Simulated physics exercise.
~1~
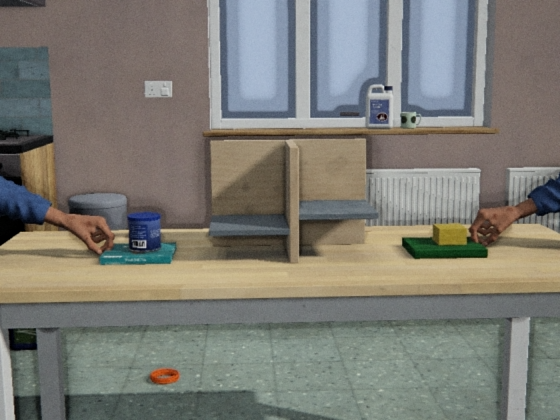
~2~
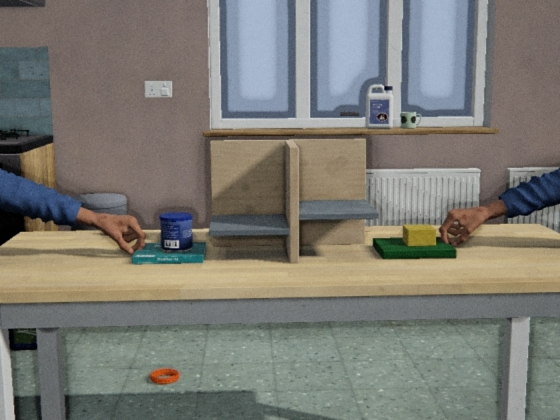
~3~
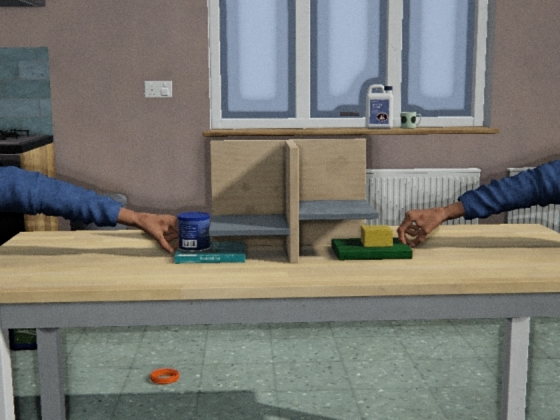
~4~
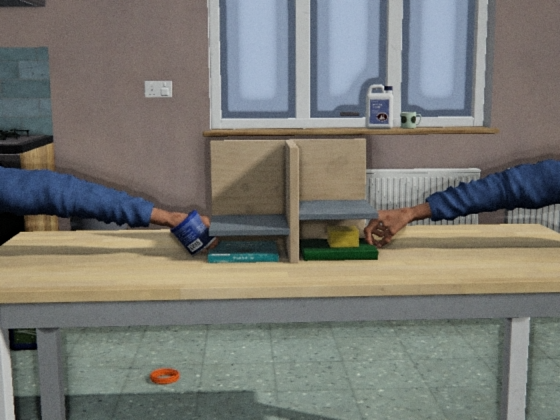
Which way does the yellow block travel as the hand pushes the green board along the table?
The yellow block moves to the left, riding on the green board toward the rack.
